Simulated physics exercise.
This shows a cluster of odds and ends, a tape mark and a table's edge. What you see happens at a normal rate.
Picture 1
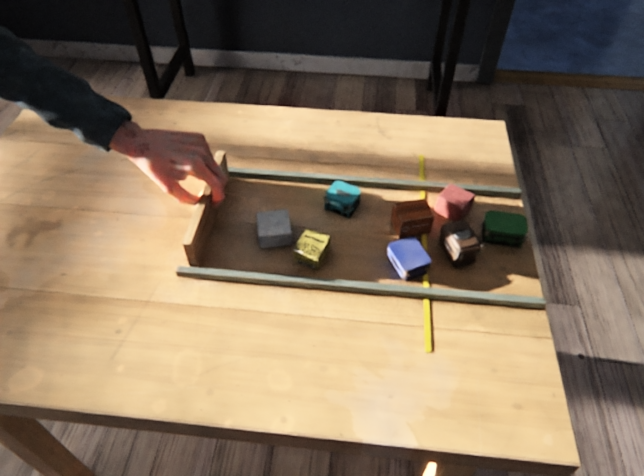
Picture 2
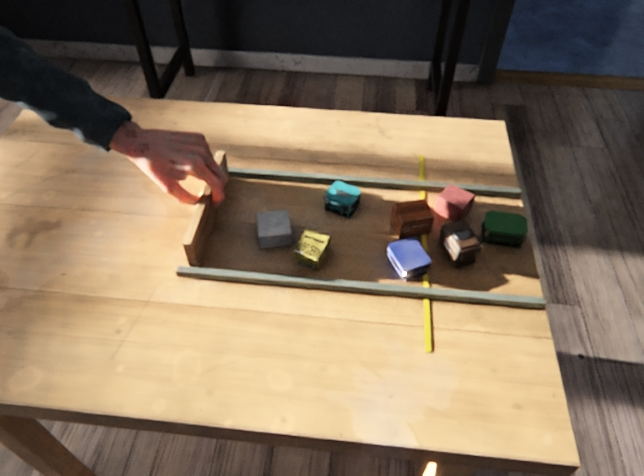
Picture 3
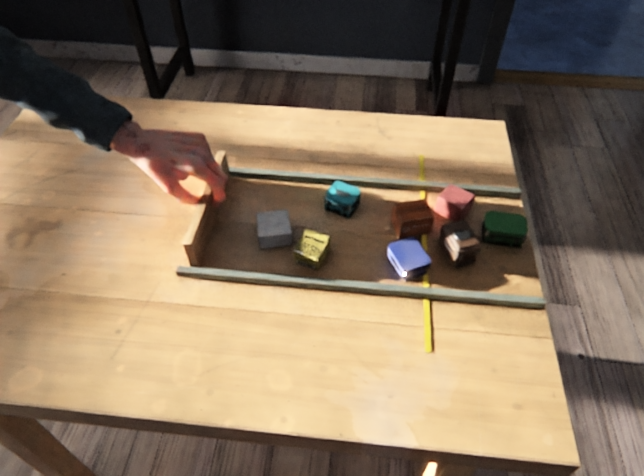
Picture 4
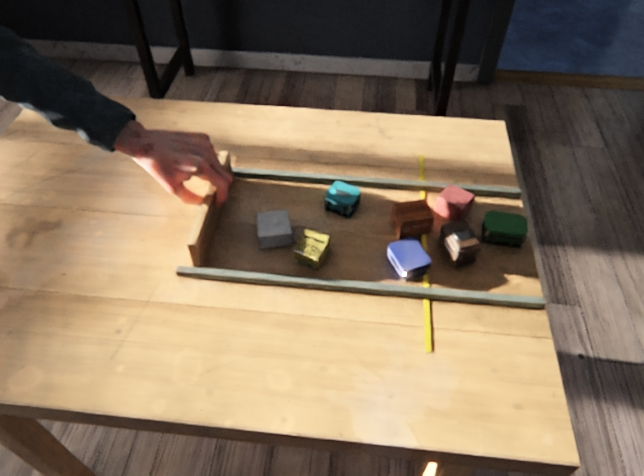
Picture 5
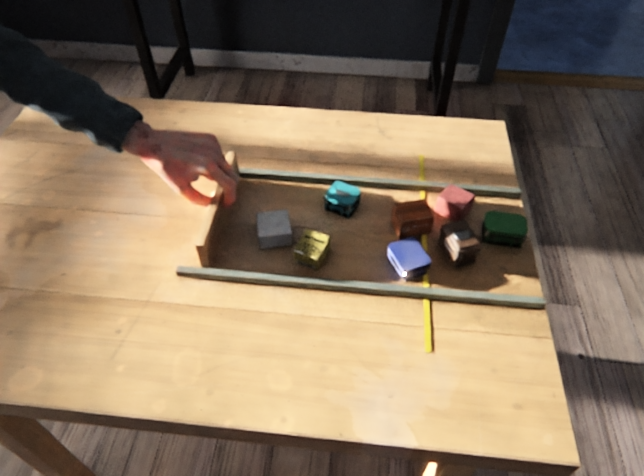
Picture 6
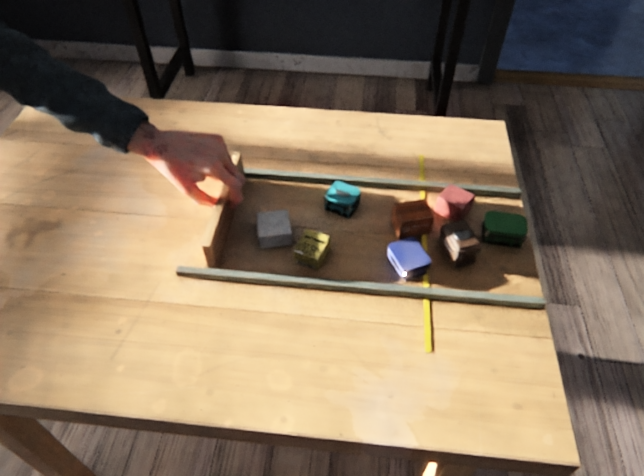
On a wooden table, a hand slides an upright board slightly right between two rails, while the scattered coloured blocks stay still.
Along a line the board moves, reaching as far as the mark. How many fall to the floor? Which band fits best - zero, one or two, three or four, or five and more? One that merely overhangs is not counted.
The band that fits is zero.
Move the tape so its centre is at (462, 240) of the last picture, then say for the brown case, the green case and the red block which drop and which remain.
The brown case holds on, the green case tumbles off, the red block remains up.
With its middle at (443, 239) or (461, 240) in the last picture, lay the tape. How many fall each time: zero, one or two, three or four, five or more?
Place by place, the count is none and then one to two.
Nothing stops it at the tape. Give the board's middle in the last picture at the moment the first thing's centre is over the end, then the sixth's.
At (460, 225) for the first, at (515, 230) for the sixth.
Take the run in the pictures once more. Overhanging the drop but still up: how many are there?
0 overhanging.
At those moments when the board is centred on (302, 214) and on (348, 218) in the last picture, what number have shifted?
Counts: 2, 3.
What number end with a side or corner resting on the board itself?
Contact count: 3.
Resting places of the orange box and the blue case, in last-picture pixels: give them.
Orange box: About (463, 220); blue case: About (476, 275).
Early on, none off yet; green case at rest near (504, 229); brown case at rest near (459, 244); red block at rest near (455, 203).
Finally, the number that fall off is zero.
